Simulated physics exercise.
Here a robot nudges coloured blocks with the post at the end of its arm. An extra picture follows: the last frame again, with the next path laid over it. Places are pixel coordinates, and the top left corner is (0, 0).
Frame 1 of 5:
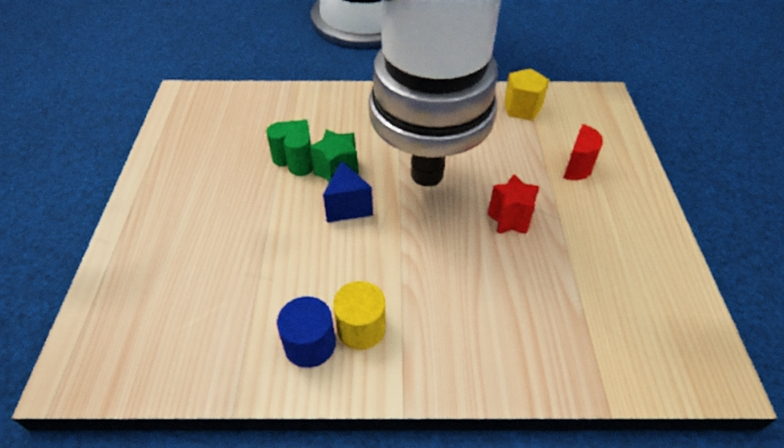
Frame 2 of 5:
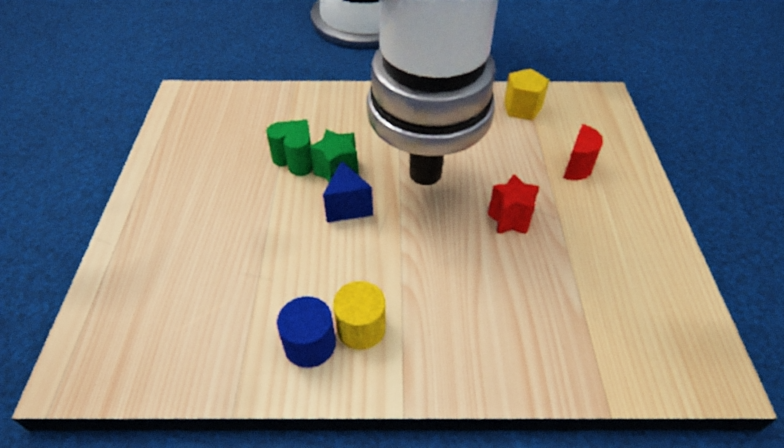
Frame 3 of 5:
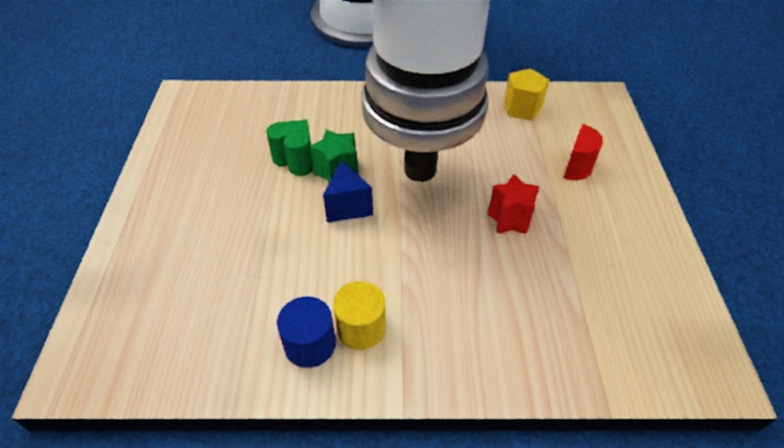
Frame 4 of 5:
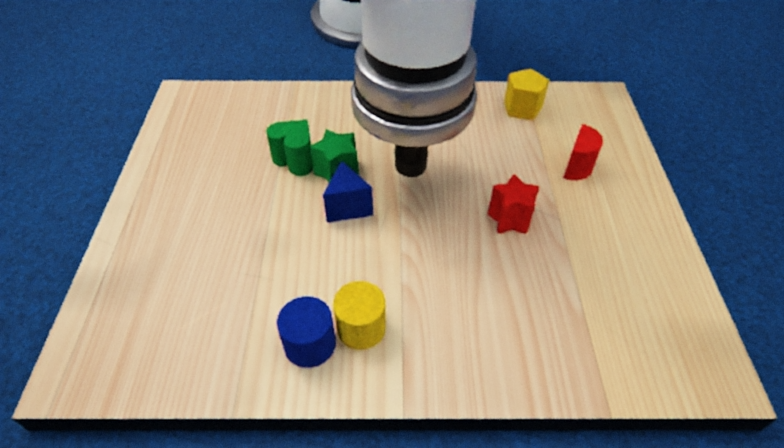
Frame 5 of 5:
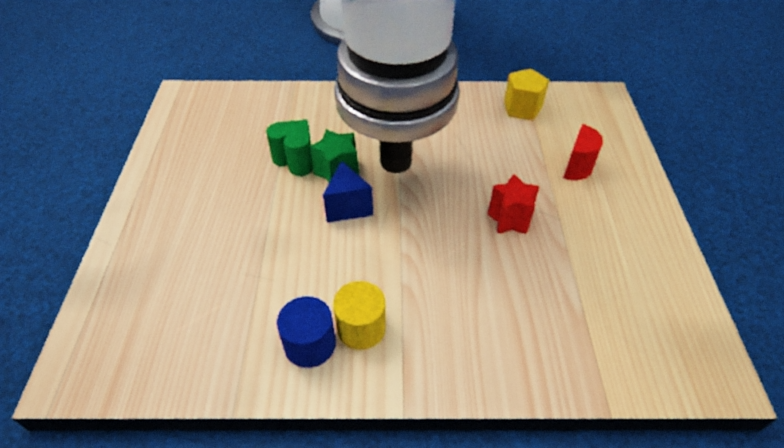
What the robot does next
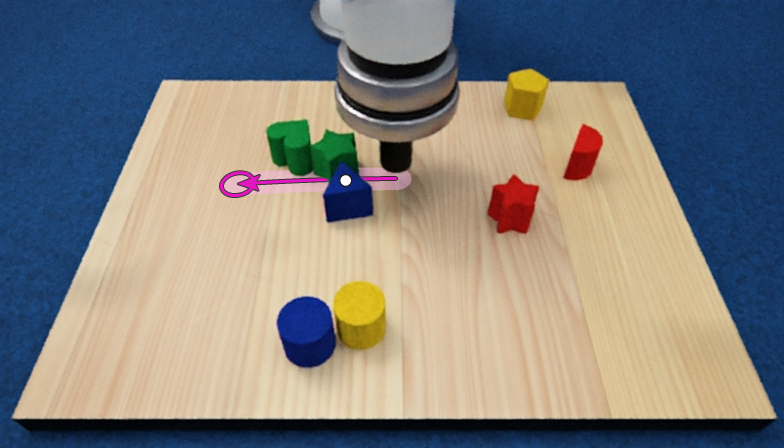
A white and silver robot arm with a black post reaches over a pale wooden board on a blue surface, seen from above at an angle by a still camera. Green heart and star blocks and a blue triangle sit left, blue and yellow cylinders nearer, a red star, red half-round and yellow pentagon right. The post drifts slightly left and a little back, while every block stays still.
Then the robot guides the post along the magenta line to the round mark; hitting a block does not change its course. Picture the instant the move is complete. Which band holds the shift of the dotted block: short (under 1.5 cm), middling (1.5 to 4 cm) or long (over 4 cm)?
Short: Under 1.5 cm.
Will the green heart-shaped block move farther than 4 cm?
I expect so.
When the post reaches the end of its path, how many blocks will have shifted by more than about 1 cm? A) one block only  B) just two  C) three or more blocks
It's B.
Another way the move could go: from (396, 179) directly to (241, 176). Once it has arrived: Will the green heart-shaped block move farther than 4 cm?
Going by the path, yes.
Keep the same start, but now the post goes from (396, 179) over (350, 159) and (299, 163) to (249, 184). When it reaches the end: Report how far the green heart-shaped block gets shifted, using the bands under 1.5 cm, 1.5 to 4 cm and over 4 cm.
It will fall in the top band, over 4 cm.
Drawn move, from (396, 179) to (238, 184); the dot is on the blue triangle.
On the path given first. One third of the way, post (342, 164); green heart-shaped block (275, 129), turned 35° clockwise; green star block (303, 144).
Two thirds of the way, post (288, 166); green heart-shaped block (249, 119), turned 70° clockwise; green star block (254, 143), turned 40° clockwise.
At the end, post (233, 169); green heart-shaped block (238, 113), turned 100° clockwise; green star block (210, 134), turned 80° clockwise; blue triangle still.
